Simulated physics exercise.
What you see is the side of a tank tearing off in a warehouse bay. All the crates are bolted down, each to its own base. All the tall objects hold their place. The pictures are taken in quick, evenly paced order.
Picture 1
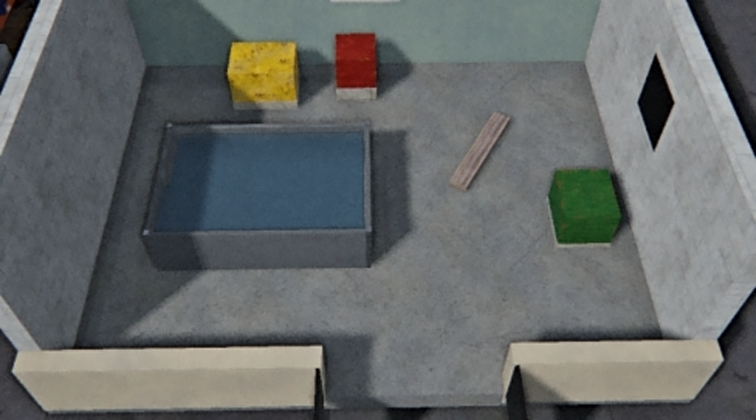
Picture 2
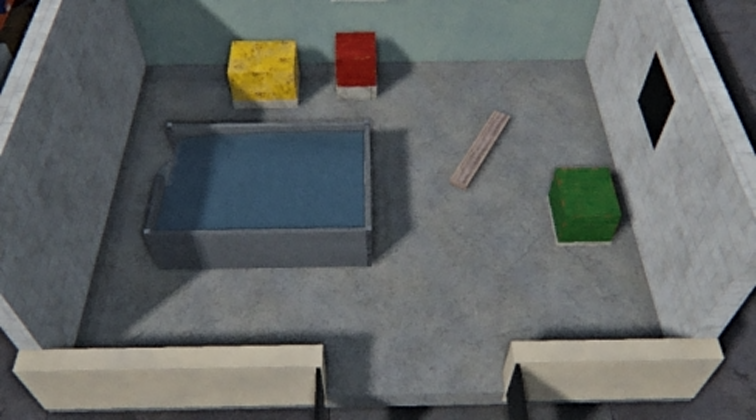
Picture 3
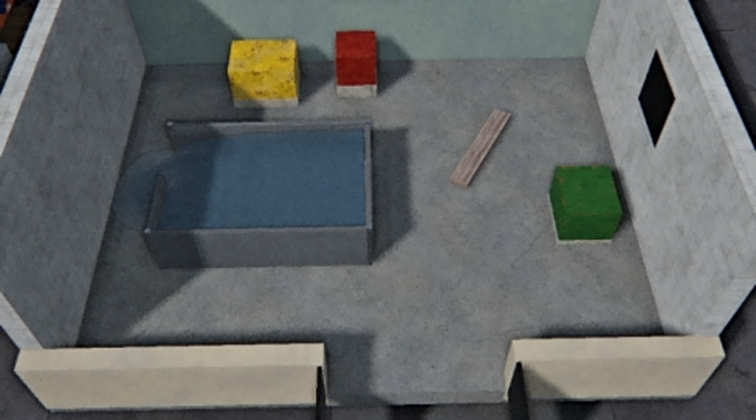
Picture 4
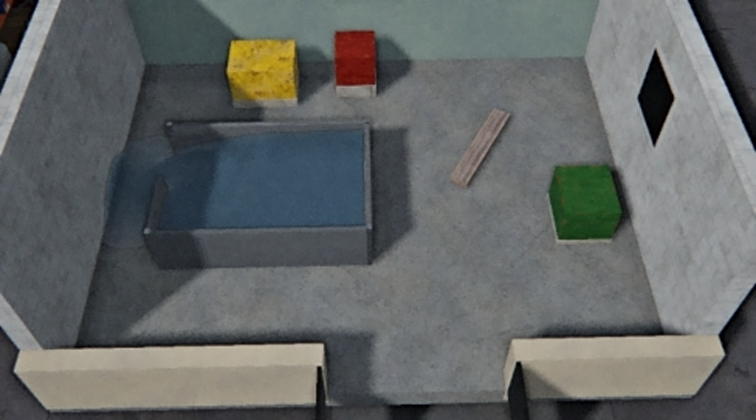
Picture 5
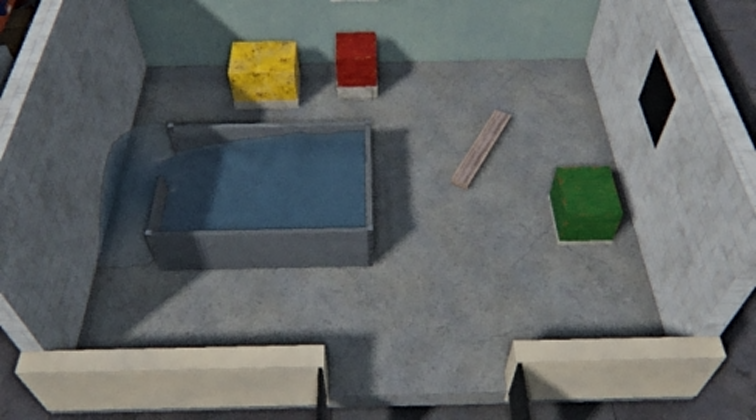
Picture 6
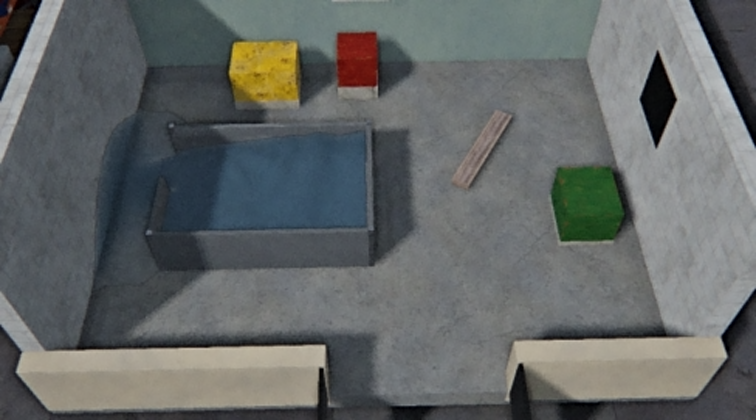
A tank of water sat in a walled bay with yellow, red and green blocks, then its left side gave way and water poured out leftward, spreading to the left wall while the blocks stayed still.
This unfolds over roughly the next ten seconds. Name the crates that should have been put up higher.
My prediction: The red crate ends up dry; the green crate ends up wet; the yellow crate ends up wet.
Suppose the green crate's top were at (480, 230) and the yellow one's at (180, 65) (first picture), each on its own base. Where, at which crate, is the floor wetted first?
Yellow one.
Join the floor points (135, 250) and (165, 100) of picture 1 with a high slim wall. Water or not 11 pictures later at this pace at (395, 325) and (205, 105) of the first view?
Untouched, reached.
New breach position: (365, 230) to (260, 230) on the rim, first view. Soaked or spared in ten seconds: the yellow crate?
The yellow one is not reached.
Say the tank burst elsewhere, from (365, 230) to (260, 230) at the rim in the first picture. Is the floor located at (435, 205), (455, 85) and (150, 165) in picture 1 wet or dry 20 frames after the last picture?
Obs. 1: Moisture-free; obs. 2: Moisture-free; obs. 3: Sodden.
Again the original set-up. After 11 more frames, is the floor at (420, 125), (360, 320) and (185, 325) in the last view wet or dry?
Going through them in order, I'd say clear, clear and drenched.
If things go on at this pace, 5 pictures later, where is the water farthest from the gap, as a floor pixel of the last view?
Point: (70, 381) in the last picture's pixels.
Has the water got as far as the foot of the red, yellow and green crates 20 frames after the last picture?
At red, flooded; at yellow, flooded; at green, unflooded.
A moment on, water covers 15 % of the floor; the red crate not reached, the green crate not reached, the yellow crate not reached.
Next, water covers 25 % of the floor; the red crate water round its plinth, the green crate not reached, the yellow crate water round its plinth.
Then, water covers 50 % of the floor; the red crate water round its plinth, the green crate not reached, the yellow crate water round its plinth.
Later, water covers 90 % of the floor; the red crate water round its plinth, the green crate water round its plinth, the yellow crate water round its plinth.
In the end, water covers 100 % of the floor; the red crate stayed above the water, the green crate was topped, the yellow crate was topped.
